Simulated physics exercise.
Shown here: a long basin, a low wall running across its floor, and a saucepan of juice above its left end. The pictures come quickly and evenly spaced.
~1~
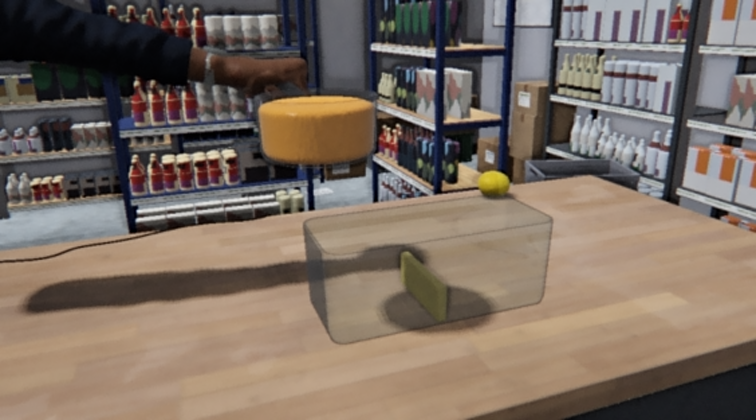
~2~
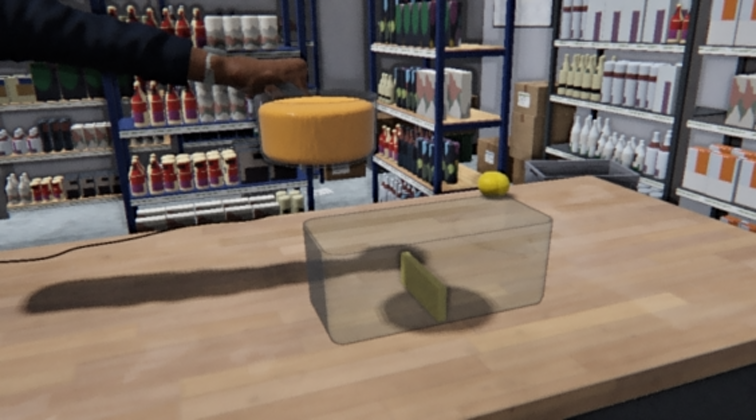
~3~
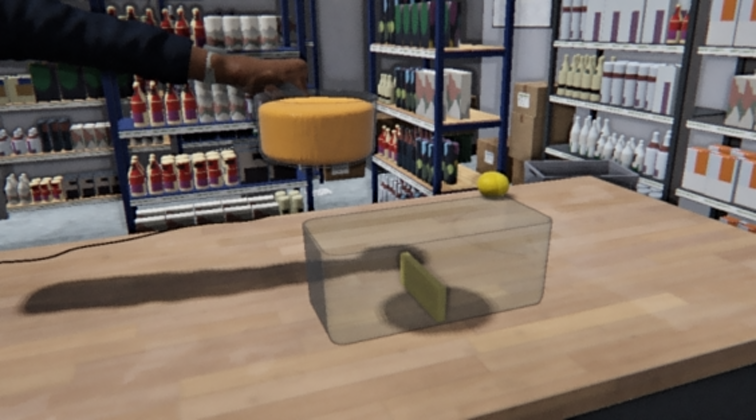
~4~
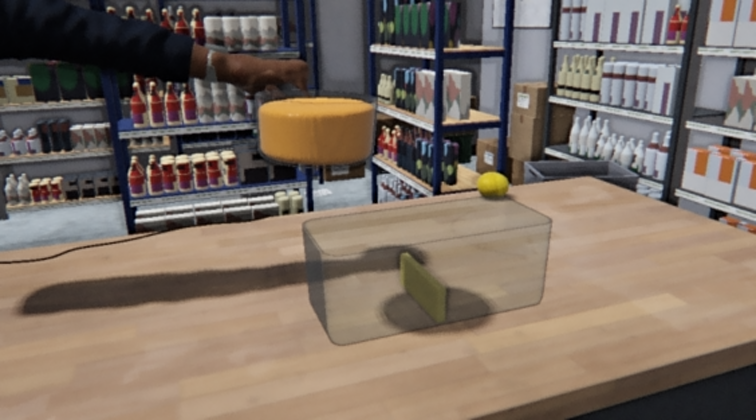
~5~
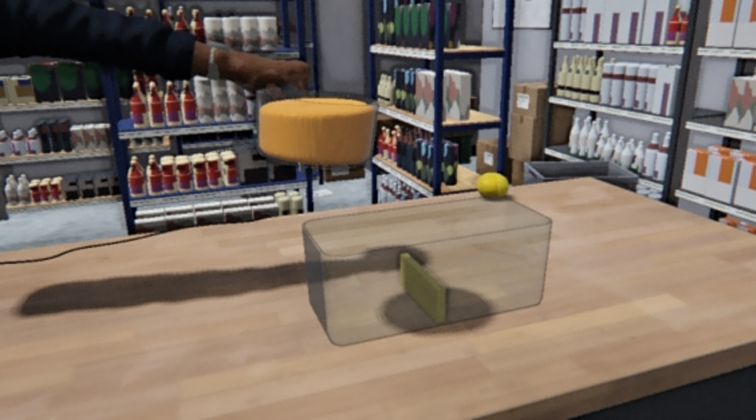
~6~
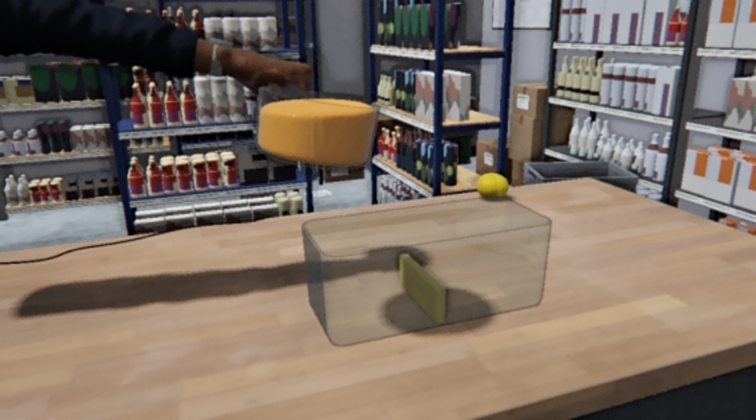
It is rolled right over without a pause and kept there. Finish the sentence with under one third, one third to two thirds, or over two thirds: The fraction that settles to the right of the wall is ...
The fraction that settles to the right of the wall is one third to two thirds.
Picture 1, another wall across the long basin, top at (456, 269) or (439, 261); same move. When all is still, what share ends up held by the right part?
5 per cent, then 15 per cent, roughly.
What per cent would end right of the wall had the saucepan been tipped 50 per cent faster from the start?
Close to 40 per cent.
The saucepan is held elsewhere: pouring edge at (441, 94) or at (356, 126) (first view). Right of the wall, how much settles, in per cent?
First try: Near 95 percent; second try: Near 15 percent.
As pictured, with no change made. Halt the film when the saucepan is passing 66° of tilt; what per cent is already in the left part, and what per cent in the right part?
Left: Some 5 %. Right: Some 5 %.
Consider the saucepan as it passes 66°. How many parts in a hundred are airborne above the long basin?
Estimate: Some 30 per cent.
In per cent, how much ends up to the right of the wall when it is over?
Something like 55 per cent, roughly.
A moment on, the saucepan is tipped part way and 56 per cent is still to pour, 4 is left of the wall and 7 right of it.
Next, the saucepan is tipped on its side and 11 per cent is still to pour, 26 is left of the wall and 53 right of it.
Then the saucepan is tipped right over and 1 per cent is still to pour, 43 is left of the wall and 54 right of it.
Later the saucepan is tipped right over and 0 per cent is still to pour, 45 is left of the wall and 54 right of it.
In the end 45 per cent lies left of the wall, 54 right of it and 1 outside.
